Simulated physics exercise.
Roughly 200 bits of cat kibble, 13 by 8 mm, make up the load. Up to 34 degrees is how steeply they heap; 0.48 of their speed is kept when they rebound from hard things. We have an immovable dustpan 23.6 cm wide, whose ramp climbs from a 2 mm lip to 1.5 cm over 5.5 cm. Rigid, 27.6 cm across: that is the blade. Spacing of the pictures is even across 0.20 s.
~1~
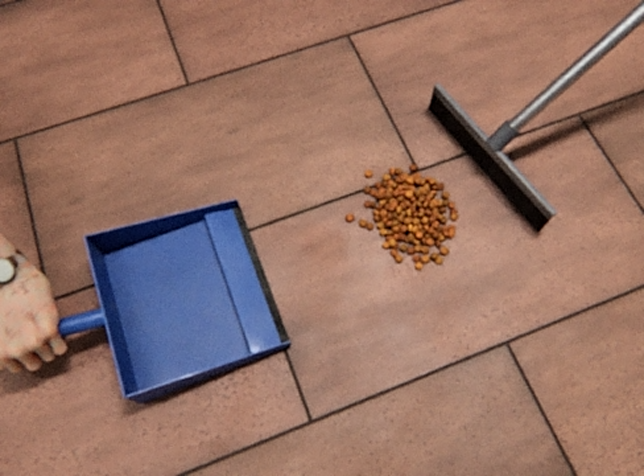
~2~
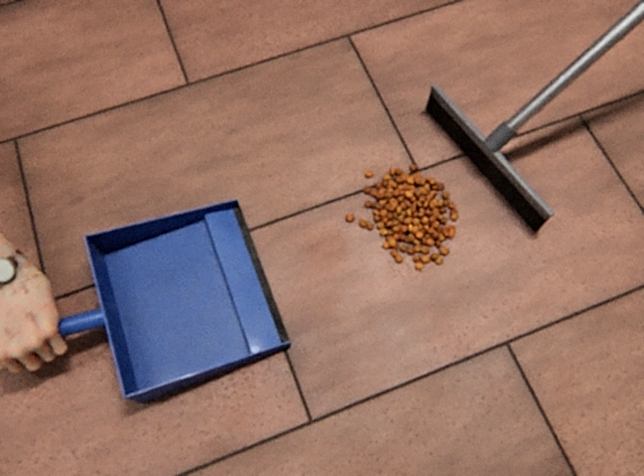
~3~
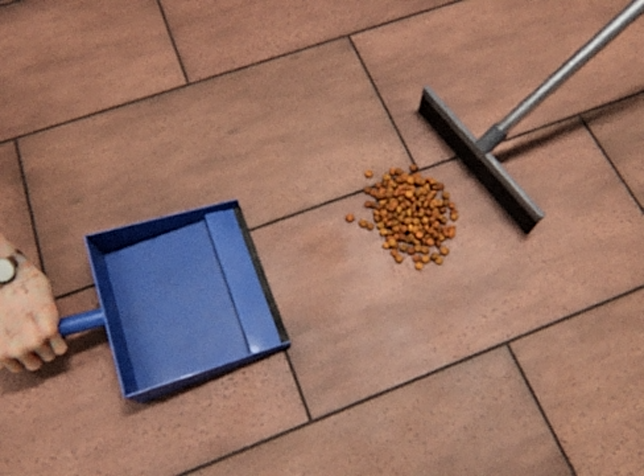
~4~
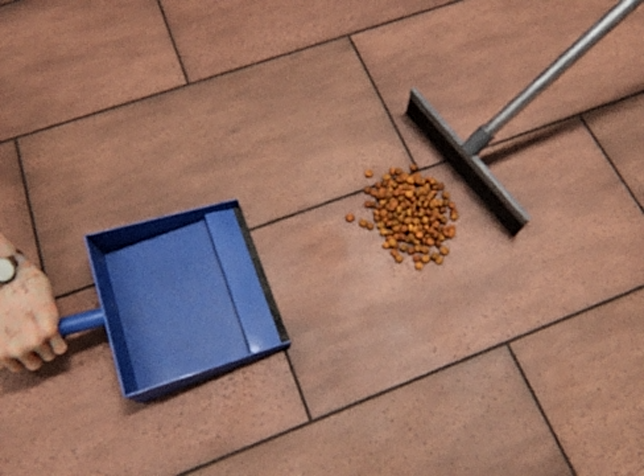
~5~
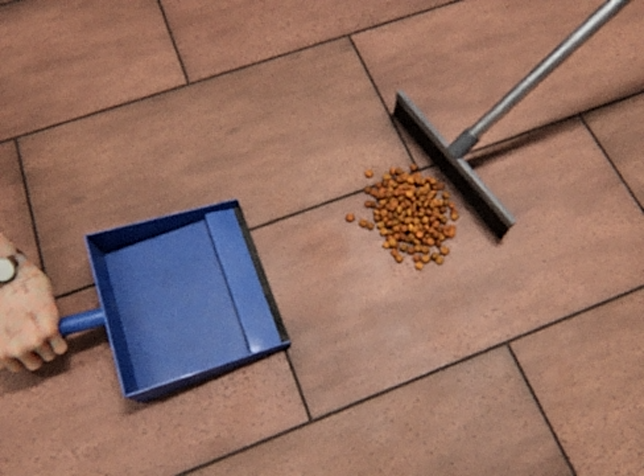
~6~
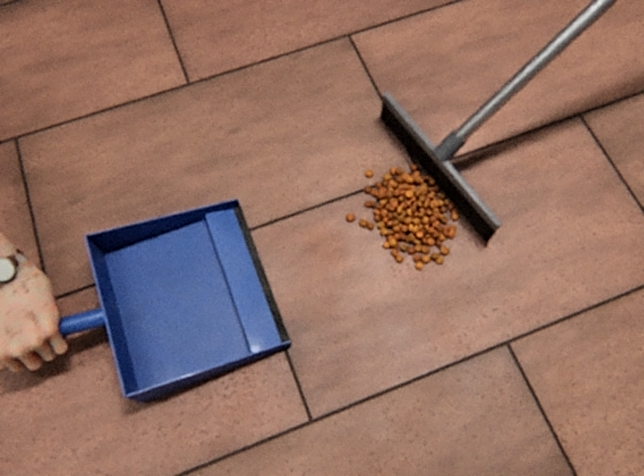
A squeegee-like blade slides left to the edge of a kibble pile while a hand holds a blue dustpan still.
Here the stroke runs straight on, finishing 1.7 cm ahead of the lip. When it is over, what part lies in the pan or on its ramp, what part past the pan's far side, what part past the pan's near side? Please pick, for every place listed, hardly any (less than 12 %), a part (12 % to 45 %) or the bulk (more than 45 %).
Pan: Hardly any, far side: Hardly any, near side: Hardly any.
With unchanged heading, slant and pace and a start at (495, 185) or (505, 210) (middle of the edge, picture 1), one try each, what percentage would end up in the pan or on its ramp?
10 and 20 per cent, roughly.
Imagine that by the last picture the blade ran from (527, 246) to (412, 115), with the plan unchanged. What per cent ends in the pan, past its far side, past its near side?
Pan: 20, far side: 0, near side: 40.
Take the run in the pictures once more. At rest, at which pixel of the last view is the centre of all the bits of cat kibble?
At about (283, 252).
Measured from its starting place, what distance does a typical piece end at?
Median shift: Approx. 22 cm.
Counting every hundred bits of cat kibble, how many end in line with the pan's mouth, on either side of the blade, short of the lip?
About 90 %.
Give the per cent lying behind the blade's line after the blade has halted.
Roughly 20 percent of it.
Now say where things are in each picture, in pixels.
Blade from (551, 215) to (437, 90), moved 0.0 cm, 0 of the pieces shifted so far; middle of the pieces at (411, 209); pan at (181, 303), in the first frame.
Blade from (548, 216) to (434, 90), moved 0.5 cm, 0 of the pieces shifted so far; middle of the pieces at (411, 209), in the second frame.
Blade from (539, 218) to (426, 92), moved 1.8 cm, 0 of the pieces shifted so far; middle of the pieces at (411, 209), in the third frame.
Blade from (525, 220) to (413, 94), moved 4.0 cm, 0 of the pieces shifted so far; middle of the pieces at (411, 209), in the fourth frame.
Blade from (511, 223) to (400, 96), moved 6.3 cm, 0 of the pieces shifted so far; middle of the pieces at (411, 209), in the fifth frame.
Blade from (496, 226) to (386, 99), moved 8.5 cm, 8 of the pieces shifted so far; middle of the pieces at (412, 209); pan at (181, 302), in the sixth frame.
Then, 0.23 s after the last picture, middle of the blade 18 cm from the lip; 0 % over the lip, far side 0 %, near side 0 %.
Then, 0.40 s after the last picture, middle of the blade 9 cm from the lip; 0 % over the lip, far side 0 %, near side 0 %.
Then, 0.67 s after the last picture, middle of the blade 5 cm from the lip; 5 % over the lip, far side 5 %, near side 0 %.
In the end, pan 5 %, far side 5 %, near side 0 %, in front of the lip or behind the blade 90 %.
